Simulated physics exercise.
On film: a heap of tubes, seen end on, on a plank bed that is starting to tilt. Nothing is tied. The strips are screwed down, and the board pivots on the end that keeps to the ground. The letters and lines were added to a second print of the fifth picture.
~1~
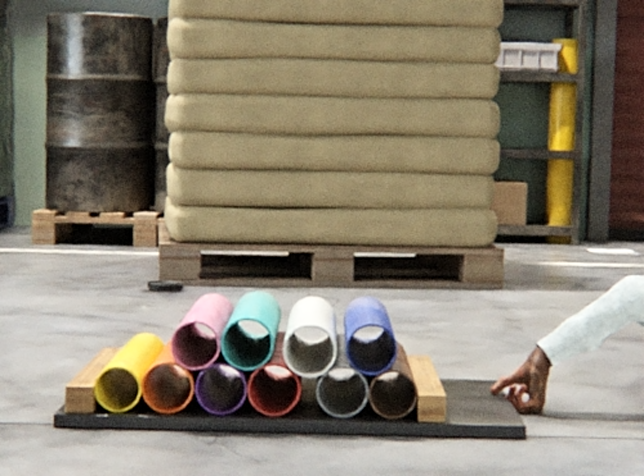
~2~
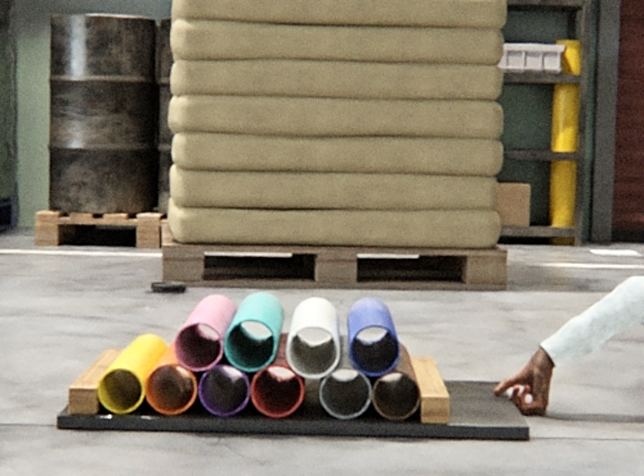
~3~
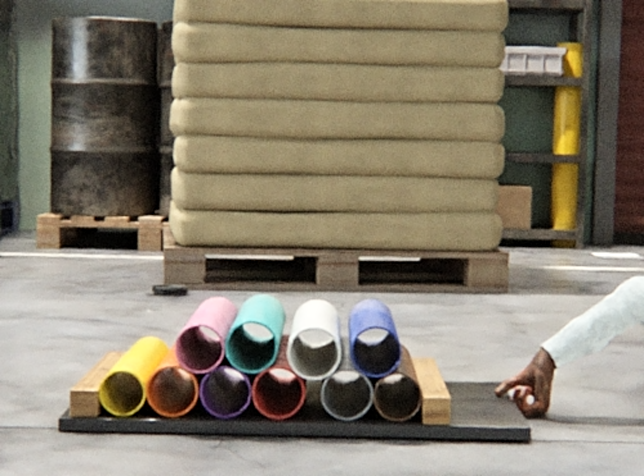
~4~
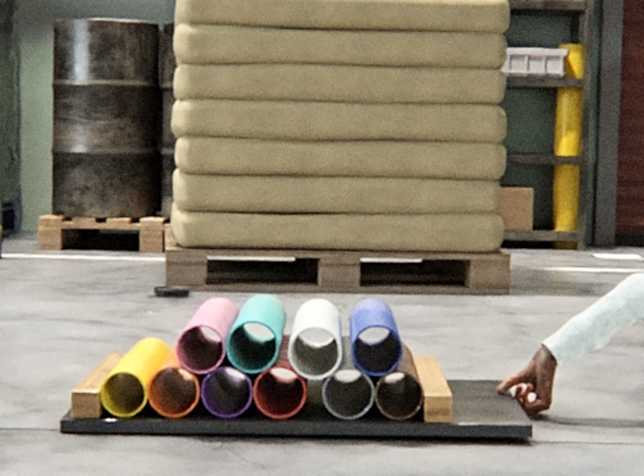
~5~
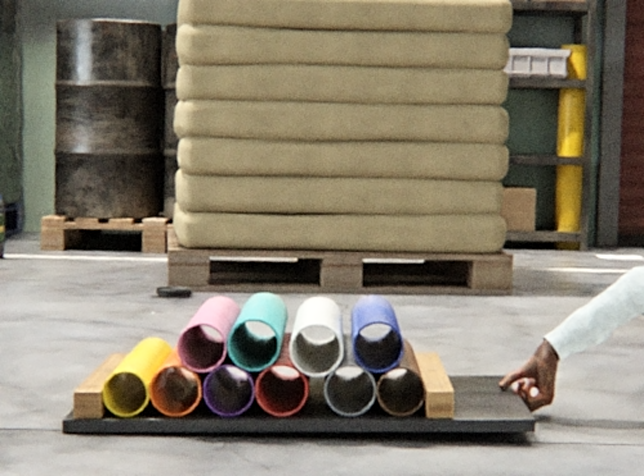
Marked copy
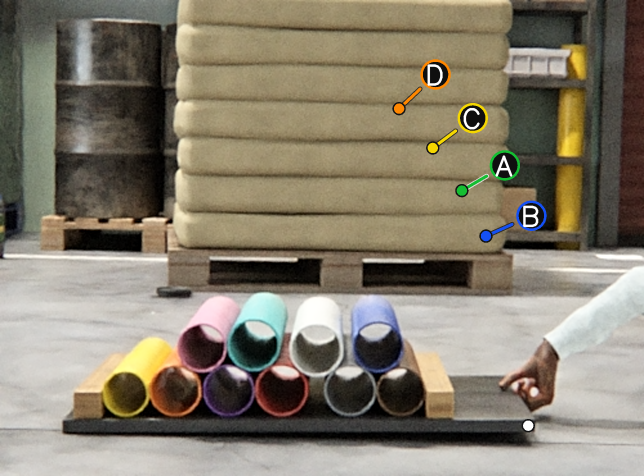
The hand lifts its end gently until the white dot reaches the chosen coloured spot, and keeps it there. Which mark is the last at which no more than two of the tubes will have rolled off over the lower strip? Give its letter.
Lift it to B and no more.
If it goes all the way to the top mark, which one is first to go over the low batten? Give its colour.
First is the pink one.
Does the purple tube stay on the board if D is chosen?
Yes, with D.
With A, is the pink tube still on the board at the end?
No, with A.
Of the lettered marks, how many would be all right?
One of them.
On the marked copy, A at (462, 191); B at (486, 236); C at (433, 148); D at (399, 109); the white dot at (528, 426).
Following B. Soon after the start, board at 16°.
Later, board at 26°.
In the end, board at 26°, none over the low batten.
As for the rest, A four over the low batten (turquoise, blue, white, pink); C four over the low batten (turquoise, blue, white, pink); D four over the low batten (turquoise, blue, white, pink).
